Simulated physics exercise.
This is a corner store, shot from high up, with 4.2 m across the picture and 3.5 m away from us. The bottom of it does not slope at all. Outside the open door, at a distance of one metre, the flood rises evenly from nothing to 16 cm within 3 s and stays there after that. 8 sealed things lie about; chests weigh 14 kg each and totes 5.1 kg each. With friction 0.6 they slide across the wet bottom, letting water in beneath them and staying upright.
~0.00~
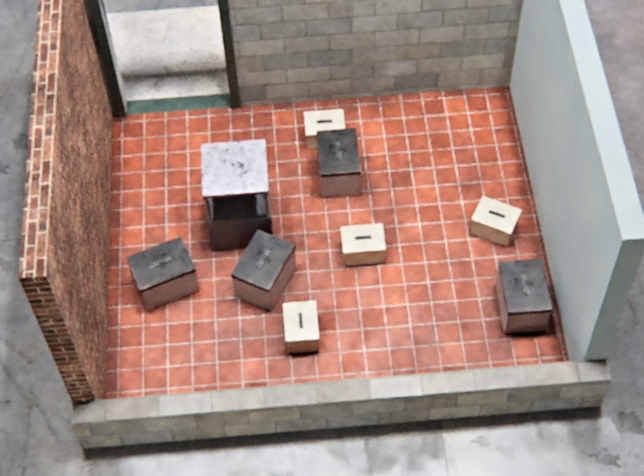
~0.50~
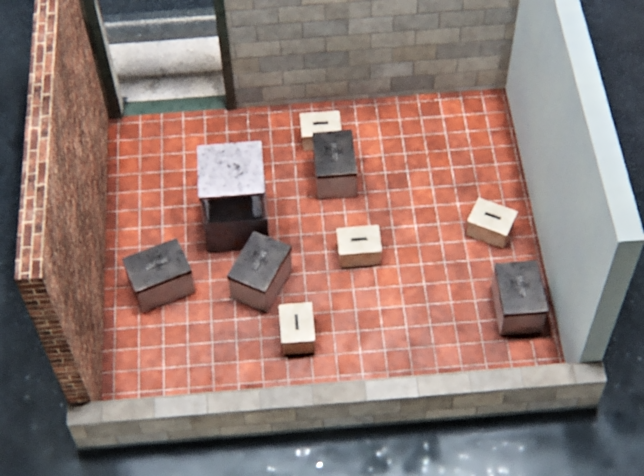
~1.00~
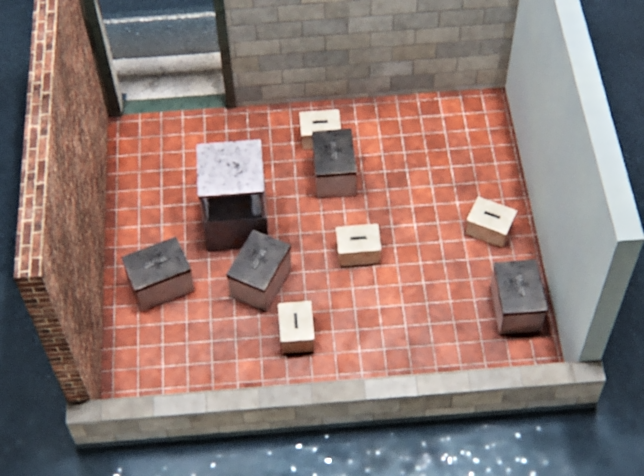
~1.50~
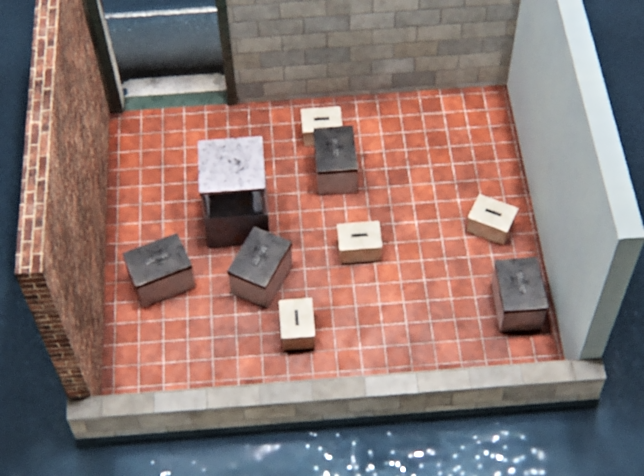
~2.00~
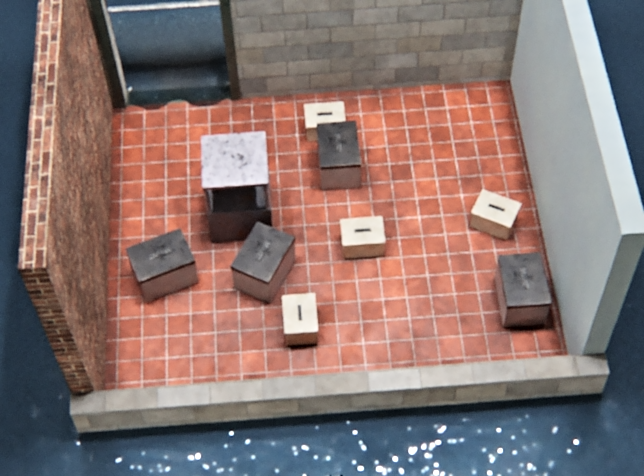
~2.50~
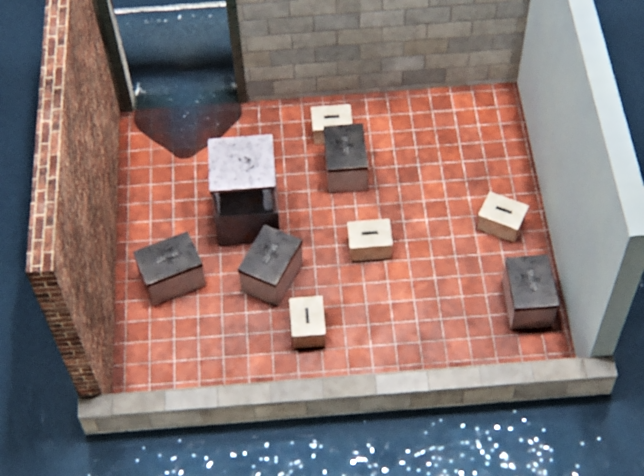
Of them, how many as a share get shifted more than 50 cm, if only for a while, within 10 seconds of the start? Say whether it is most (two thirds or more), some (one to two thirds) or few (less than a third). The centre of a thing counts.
Few.
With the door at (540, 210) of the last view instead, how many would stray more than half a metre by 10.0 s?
That would give 5.
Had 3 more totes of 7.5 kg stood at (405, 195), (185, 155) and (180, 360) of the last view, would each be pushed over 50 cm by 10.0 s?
Respectively, lower, higher and higher.
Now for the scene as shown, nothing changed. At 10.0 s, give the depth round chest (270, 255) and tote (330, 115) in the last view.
I'd estimate 5 cm for the first and 3 cm for the second.
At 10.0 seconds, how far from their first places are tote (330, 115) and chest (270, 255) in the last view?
20 cm, 0 cm.
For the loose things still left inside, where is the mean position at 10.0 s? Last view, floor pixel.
(411, 242).
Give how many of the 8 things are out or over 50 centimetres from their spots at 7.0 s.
1 of them.
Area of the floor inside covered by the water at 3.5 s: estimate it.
I'd estimate close to 2.5 m2.
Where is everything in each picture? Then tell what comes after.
A chest at (263, 259) rests on the ground; a tote at (301, 321), on the bottom; water covers 0.0 m2; 0 of 8 have shifted, in the first picture.
A chest at (259, 261) rests on the ground; a tote at (297, 322), on the bottom; 0.0 m2 under water; 0 of 8 have shifted, in the second picture.
A chest at (259, 259), on the bottom; a tote at (296, 321), on the bottom; water covers 0.0 m2; 0 of 8 have shifted, in the third picture.
A chest at (260, 256) rests on the ground; a tote at (297, 318) rests on the ground; 0.0 m2 under water; 0 of 8 have shifted, in the fourth picture.
A chest at (263, 251), on the bottom; a tote at (300, 313) rests on the ground; water covers 0.0 m2; 0 of 8 have shifted, in the fifth picture.
A chest at (270, 254) rests on the ground; a tote at (307, 316), on the bottom; 0.5 m2 under water; 0 of 8 have shifted, in the sixth picture.
After 3.5 s 0 of 8 are over 50 cm from their spots; 0 afloat.
After 4.5 s 0 of 8 are over 50 cm from their spots; 0 afloat.
After 7.0 s 1 of 8 are over 50 cm from their spots; 1 afloat.
After 10.0 s 2 of 8 are over 50 cm from their spots, and 2 have been at some point; 3 afloat.
